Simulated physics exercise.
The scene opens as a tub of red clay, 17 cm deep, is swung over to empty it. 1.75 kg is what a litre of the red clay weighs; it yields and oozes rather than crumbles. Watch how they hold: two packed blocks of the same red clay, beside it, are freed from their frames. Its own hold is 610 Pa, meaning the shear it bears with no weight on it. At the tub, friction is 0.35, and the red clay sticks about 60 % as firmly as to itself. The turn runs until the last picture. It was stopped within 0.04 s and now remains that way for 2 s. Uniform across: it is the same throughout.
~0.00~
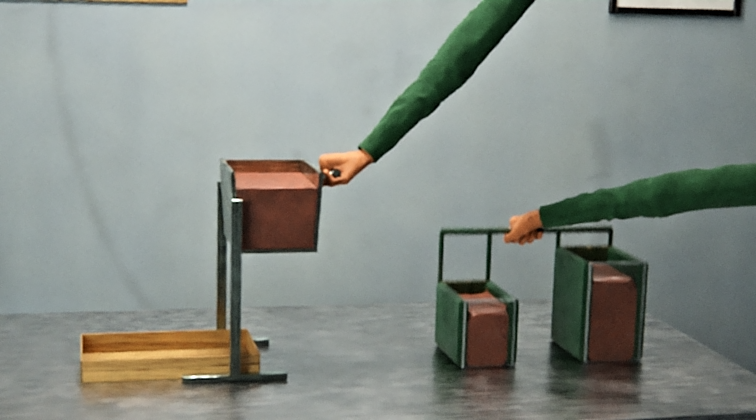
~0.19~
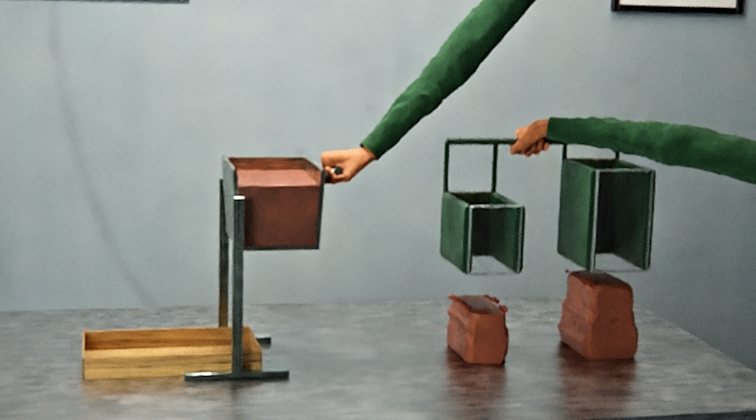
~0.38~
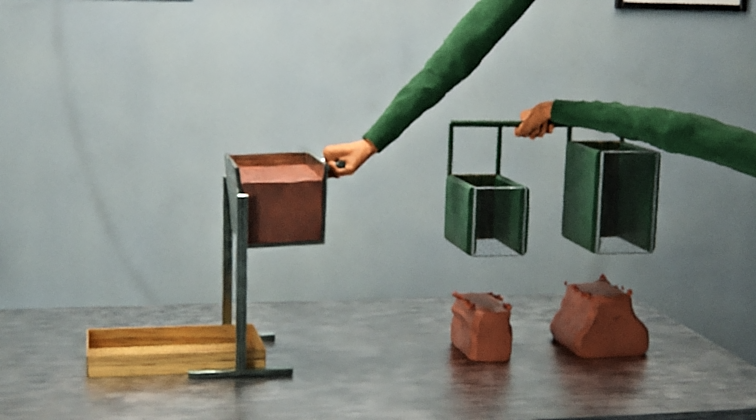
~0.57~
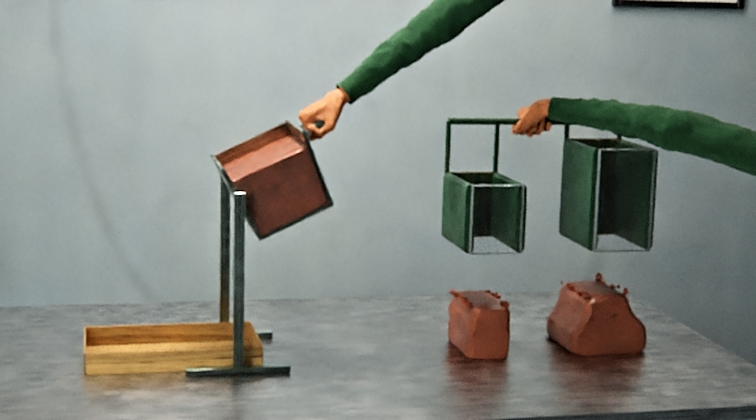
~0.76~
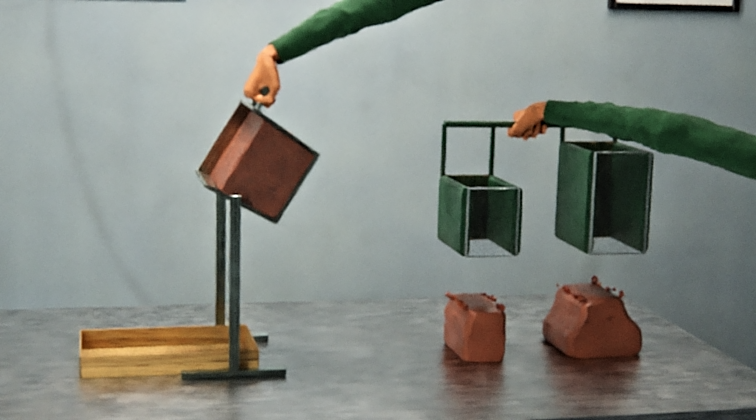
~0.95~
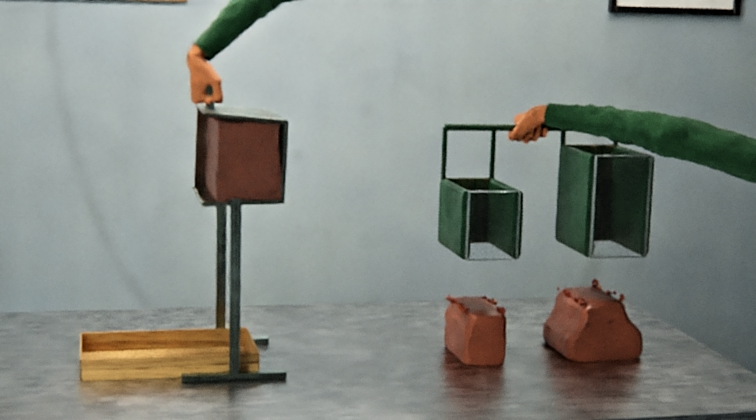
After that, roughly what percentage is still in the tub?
Roughly 65 %.
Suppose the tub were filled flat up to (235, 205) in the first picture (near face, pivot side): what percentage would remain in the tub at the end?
About 85 %.
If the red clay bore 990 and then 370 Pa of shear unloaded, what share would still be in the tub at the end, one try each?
You'd see 100 percent the first time and 45 percent the second.
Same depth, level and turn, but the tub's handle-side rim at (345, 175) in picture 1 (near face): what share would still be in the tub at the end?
Roughly 40 %.
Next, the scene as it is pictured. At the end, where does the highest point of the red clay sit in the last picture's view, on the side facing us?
I'd say it peaks at roughly (223, 152) in the last picture.
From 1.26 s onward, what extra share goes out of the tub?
It works out to some 14 per cent of the load.
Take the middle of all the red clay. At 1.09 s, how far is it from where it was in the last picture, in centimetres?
Shift: Roughly 3 cm.
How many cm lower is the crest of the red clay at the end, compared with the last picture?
Roughly 7 cm.
After 1.09 s, the tub is at 88 degrees and holds 100 %.
After 1.26 s, the tub is at 88 degrees and holds 80 %.
After 1.43 s, the tub is at 88 degrees and holds 65 %.
After 1.60 s, the tub is at 88 degrees and holds 65 %.
After 2.95 s, at the end, the tub is at 88 degrees and holds 65 %.
